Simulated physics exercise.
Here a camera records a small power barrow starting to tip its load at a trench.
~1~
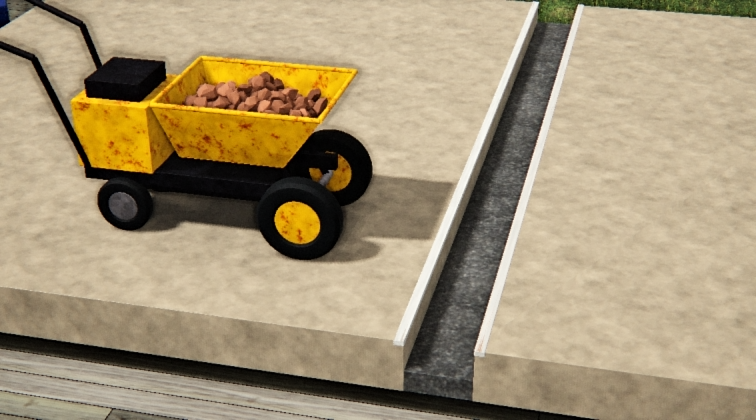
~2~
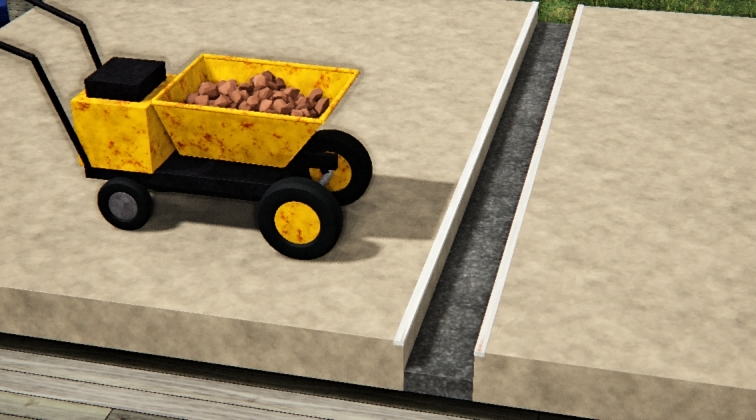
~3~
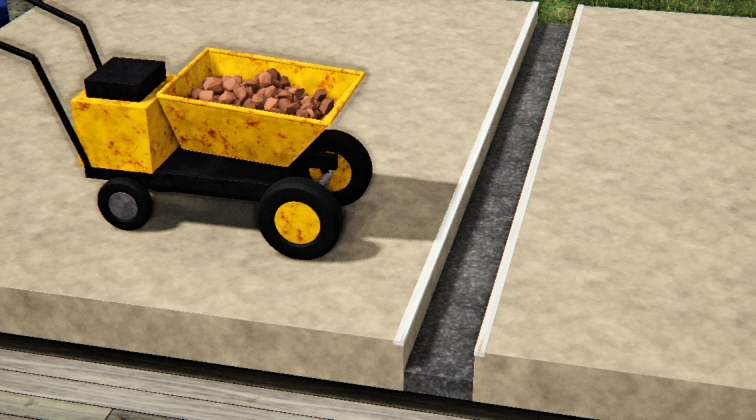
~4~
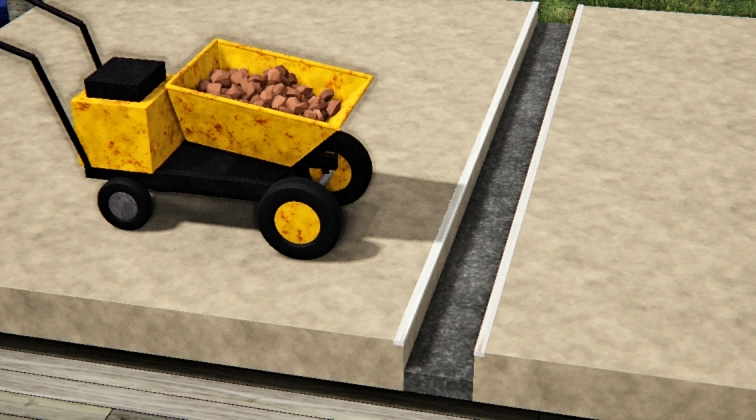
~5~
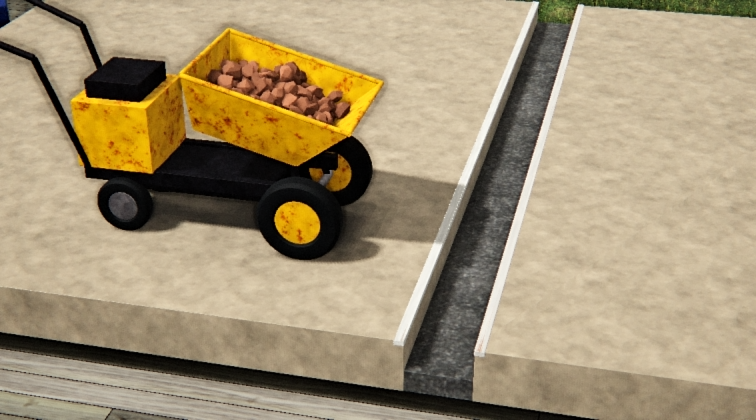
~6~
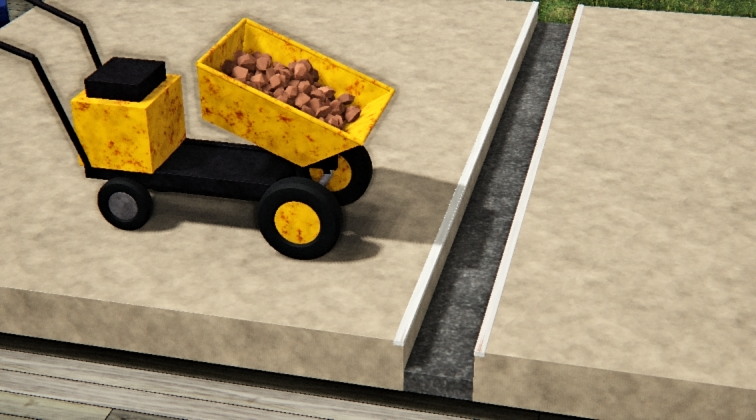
On a pale, flat surface beside a narrow dark trench, a small yellow power barrow stands still while its skip of reddish-brown rubble gradually tilts toward the right, the rear end rising and the lumps staying inside.
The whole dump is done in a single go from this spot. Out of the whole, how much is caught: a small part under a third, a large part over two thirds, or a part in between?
Out of the whole, a large part is caught.
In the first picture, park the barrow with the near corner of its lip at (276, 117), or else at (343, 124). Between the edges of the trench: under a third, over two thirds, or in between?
At the first stop the answer is one to two thirds, and at the second it is above two thirds.
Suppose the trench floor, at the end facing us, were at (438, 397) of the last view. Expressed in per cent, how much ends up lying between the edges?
I'd say around 100 in a hundred.
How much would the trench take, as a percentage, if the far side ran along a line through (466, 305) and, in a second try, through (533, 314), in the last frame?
The first try comes to close to 70 per cent, the next to 100 per cent.
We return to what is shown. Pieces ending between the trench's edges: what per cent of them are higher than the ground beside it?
My estimate would be close to 15 per cent.
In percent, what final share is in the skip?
I reckon some 0 percent.
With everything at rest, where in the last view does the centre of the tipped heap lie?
The centre comes to rest close to (468, 262).
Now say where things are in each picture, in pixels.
Lip of the skip at (320, 121), level; top of the load at (256, 98), lumps of rubble; first edge of the trench at (416, 299); far edge at (492, 309), the trench over half as wide as the skip, and about half as deep as wide, in the first frame.
Lip of the skip at (322, 122), tipped barely; top of the load at (245, 98), in the second frame.
Lip of the skip at (328, 124), tipped barely; top of the load at (249, 95), in the third frame.
Lip of the skip at (337, 128), tipped a little; top of the load at (247, 87), in the fourth frame.
Lip of the skip at (349, 134), tipped clearly; top of the load at (247, 84), in the fifth frame.
Lip of the skip at (361, 143), tipped clearly; top of the load at (244, 78); first edge of the trench at (416, 299); far edge at (492, 309), in the sixth frame.
Soon after the last picture, skip tipped steeply; all in the skip.
A little later, skip tipped right over; about two thirds in the skip; a small part short of the trench; about a quarter in or heaped over the trench; a stray few falling.
Later still, skip tipped right over; a small part in the skip; a small part short of the trench; most in or heaped over the trench; a stray few beyond it.
At rest, skip tipped right over; a small part short of the trench; most in or heaped over the trench; a stray few beyond it.
